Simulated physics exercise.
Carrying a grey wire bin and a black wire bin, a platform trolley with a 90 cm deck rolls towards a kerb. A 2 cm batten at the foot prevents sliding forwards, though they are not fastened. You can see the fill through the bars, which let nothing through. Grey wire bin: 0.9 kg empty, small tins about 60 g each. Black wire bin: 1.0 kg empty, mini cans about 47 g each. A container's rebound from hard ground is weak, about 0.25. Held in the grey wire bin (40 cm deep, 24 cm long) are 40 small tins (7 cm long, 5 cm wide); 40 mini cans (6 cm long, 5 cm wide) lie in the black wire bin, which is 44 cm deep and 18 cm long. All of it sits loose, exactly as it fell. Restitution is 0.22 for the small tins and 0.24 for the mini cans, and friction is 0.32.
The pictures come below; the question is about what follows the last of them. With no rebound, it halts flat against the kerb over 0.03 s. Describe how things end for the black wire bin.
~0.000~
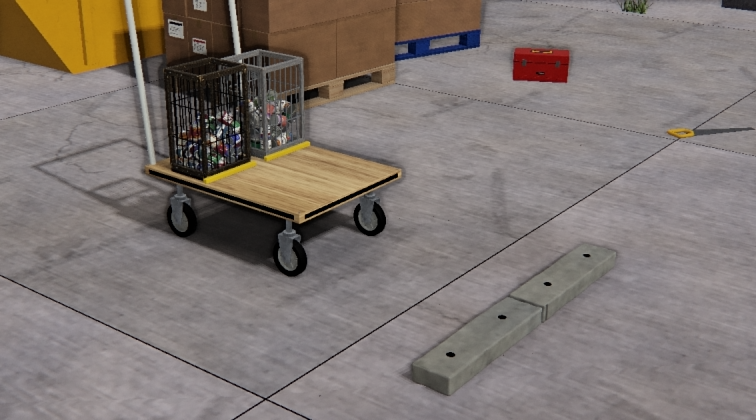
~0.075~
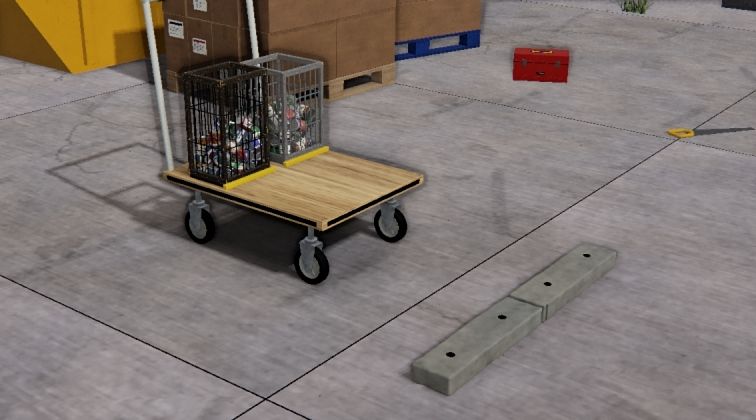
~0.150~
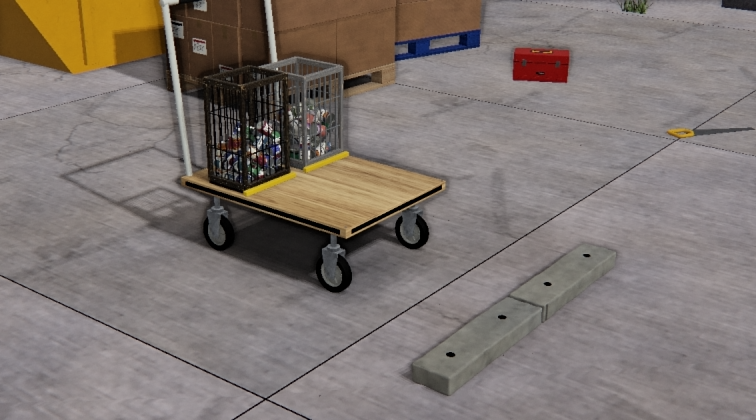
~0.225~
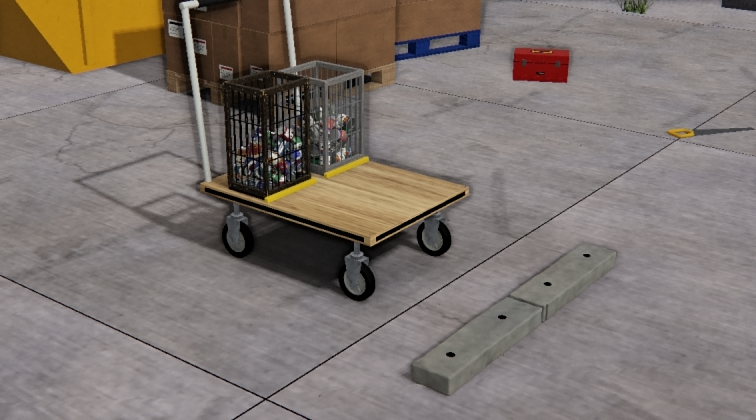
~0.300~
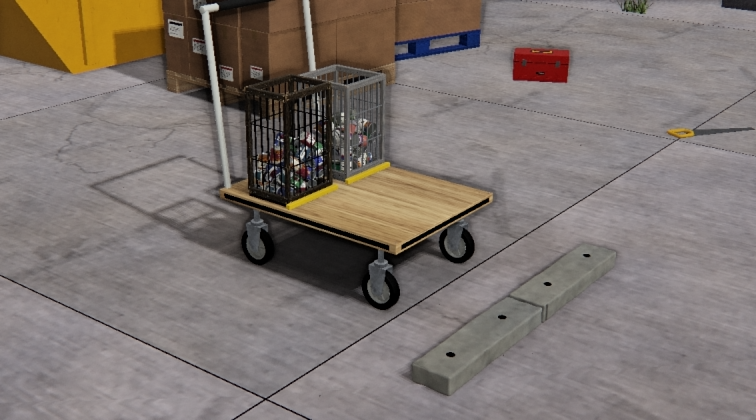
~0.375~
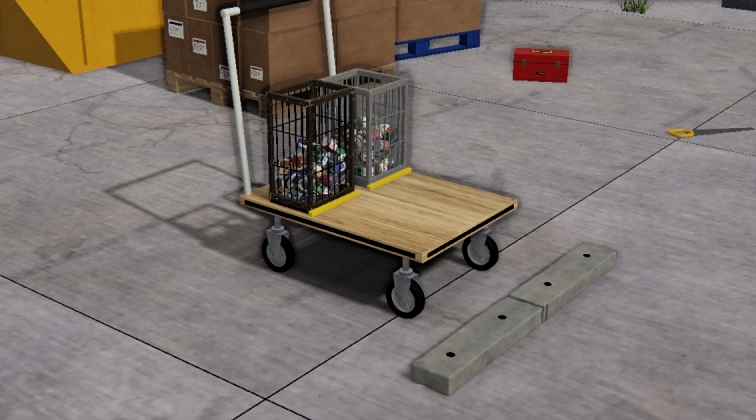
Tips over.
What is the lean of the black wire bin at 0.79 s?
Roughly 40 degrees.
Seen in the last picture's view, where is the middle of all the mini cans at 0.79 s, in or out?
(369, 178).
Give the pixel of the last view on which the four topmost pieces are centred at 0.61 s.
Their centre sits close to pixel (400, 136).
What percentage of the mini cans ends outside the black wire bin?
That comes to around 5 per cent.
After 0.49 s, it starts to lose speed.
After 0.61 s, the grey wire bin leans 13° with 0 of 40 out and the black wire bin leans 19° with 0 of 40 out.
After 0.79 s, the grey wire bin is upright with 0 of 40 out and the black wire bin leans 38° with 0 of 40 out.
After 1.09 s, the grey wire bin is upright with 0 of 40 out and the black wire bin is down with 0 of 40 out.
When it is over (at 1.53 s), the grey wire bin is upright with 0 of 40 out and the black wire bin is down with 2 of 40 out. Greatest lean of the black wire bin, 93°.
